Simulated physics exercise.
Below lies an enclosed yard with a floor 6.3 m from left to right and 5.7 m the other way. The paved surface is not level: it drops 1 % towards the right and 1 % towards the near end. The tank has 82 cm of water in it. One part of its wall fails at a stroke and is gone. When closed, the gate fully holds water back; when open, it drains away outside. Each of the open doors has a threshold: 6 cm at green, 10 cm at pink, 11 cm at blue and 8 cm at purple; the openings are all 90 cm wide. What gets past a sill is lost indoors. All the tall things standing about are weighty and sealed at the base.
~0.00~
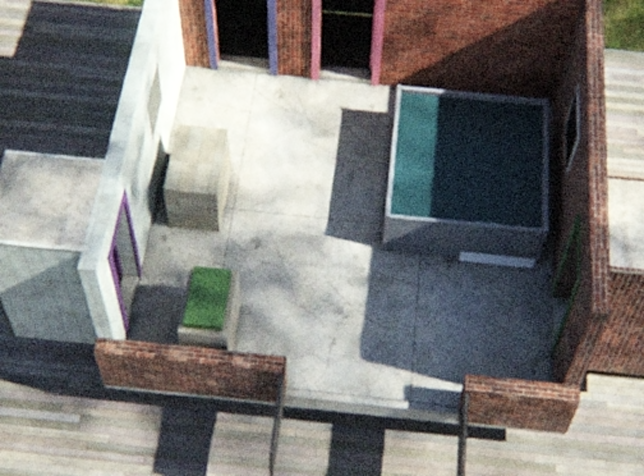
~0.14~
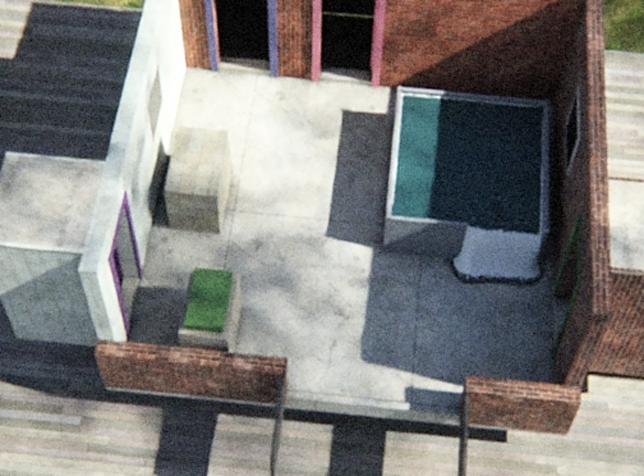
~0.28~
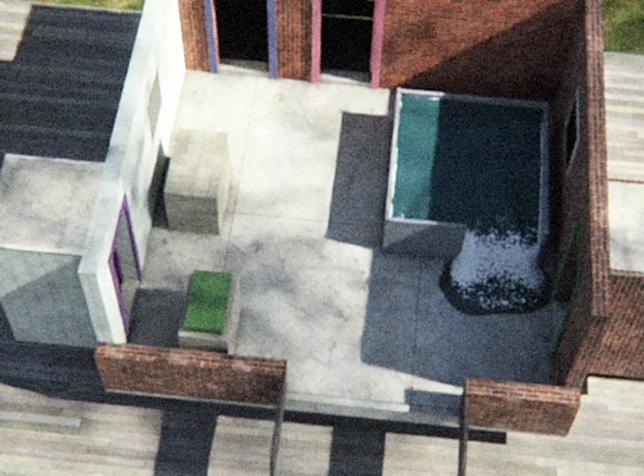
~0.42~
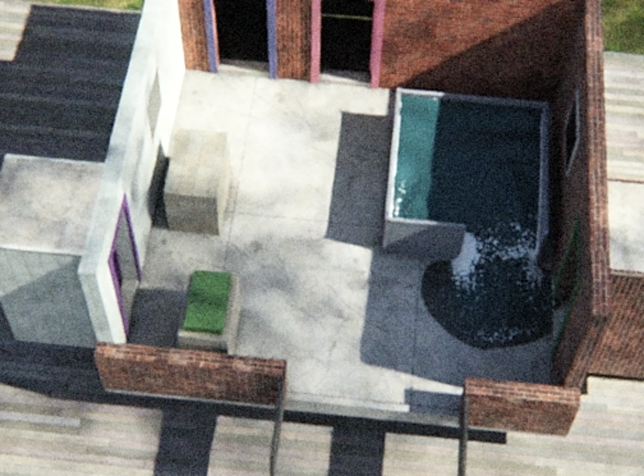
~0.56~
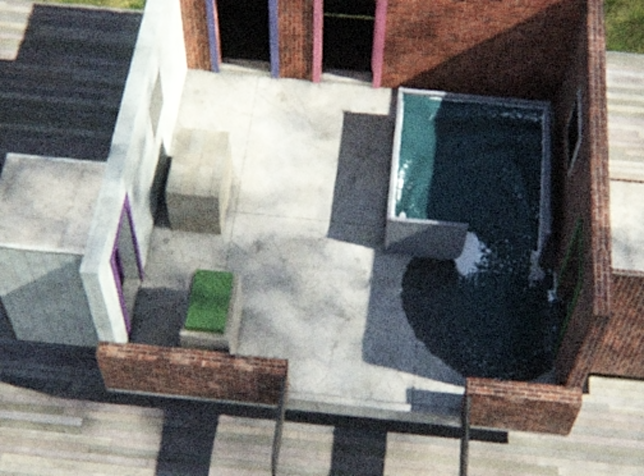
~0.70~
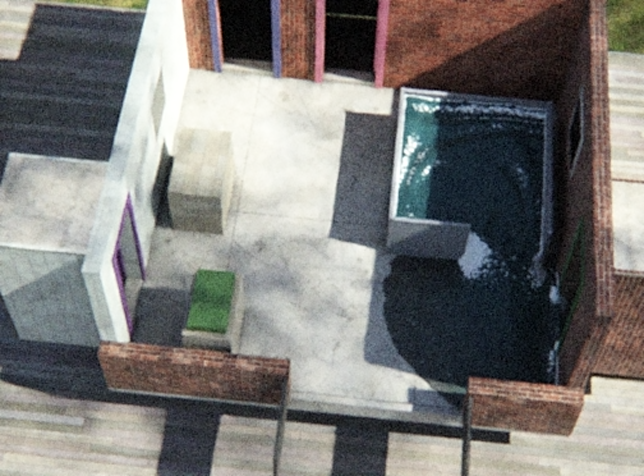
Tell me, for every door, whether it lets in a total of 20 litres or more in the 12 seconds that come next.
Green door: More than stated; pink door: Less than stated; blue door: Less than stated; purple door: Less than stated.
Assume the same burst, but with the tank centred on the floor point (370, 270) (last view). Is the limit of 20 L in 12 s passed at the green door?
Lab note: Green door limit not exceeded.
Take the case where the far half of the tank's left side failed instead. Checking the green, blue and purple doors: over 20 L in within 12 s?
Here's how it goes: Green falls short, blue exceeds it, purple exceeds it.
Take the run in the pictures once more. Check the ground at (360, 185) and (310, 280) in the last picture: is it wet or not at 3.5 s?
I'd call them spared and then drenched.
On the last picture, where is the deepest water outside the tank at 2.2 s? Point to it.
Position: About (545, 410).
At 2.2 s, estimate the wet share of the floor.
Close to 25 in a hundred.
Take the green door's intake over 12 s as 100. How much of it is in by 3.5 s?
Roughly 45%.
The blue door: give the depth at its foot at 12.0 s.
About 3.0 cm.
After 1.4 s water covers 25 % of the floor and is deepest (66 cm) near (545, 410); green door 26 cm at the sill, 79 L in, pink door not reached, blue door not reached, purple door not reached.
After 2.2 s water covers 25 % of the floor and is deepest (59 cm) near (545, 410); green door 22 cm at the sill, 198 L in, pink door not reached, blue door not reached, purple door not reached.
After 3.5 s water covers 40 % of the floor and is deepest (36 cm) near (545, 410); green door 26 cm at the sill, 370 L in, pink door not reached, blue door not reached, purple door not reached.
After 7.0 s water covers 85 % of the floor and is deepest (20 cm) near (546, 355); green door 18 cm at the sill, 688 L in, pink door 5 cm at the sill, 0 L in, blue door 5 cm at the sill, 0 L in, purple door 6 cm at the sill, 0 L in.
After 12.0 s water covers 100 % of the floor and is deepest (13 cm) near (545, 410); green door 11 cm at the sill, 843 L in, pink door 5 cm at the sill, 0 L in, blue door 3 cm at the sill, 0 L in, purple door 4 cm at the sill, 0 L in.
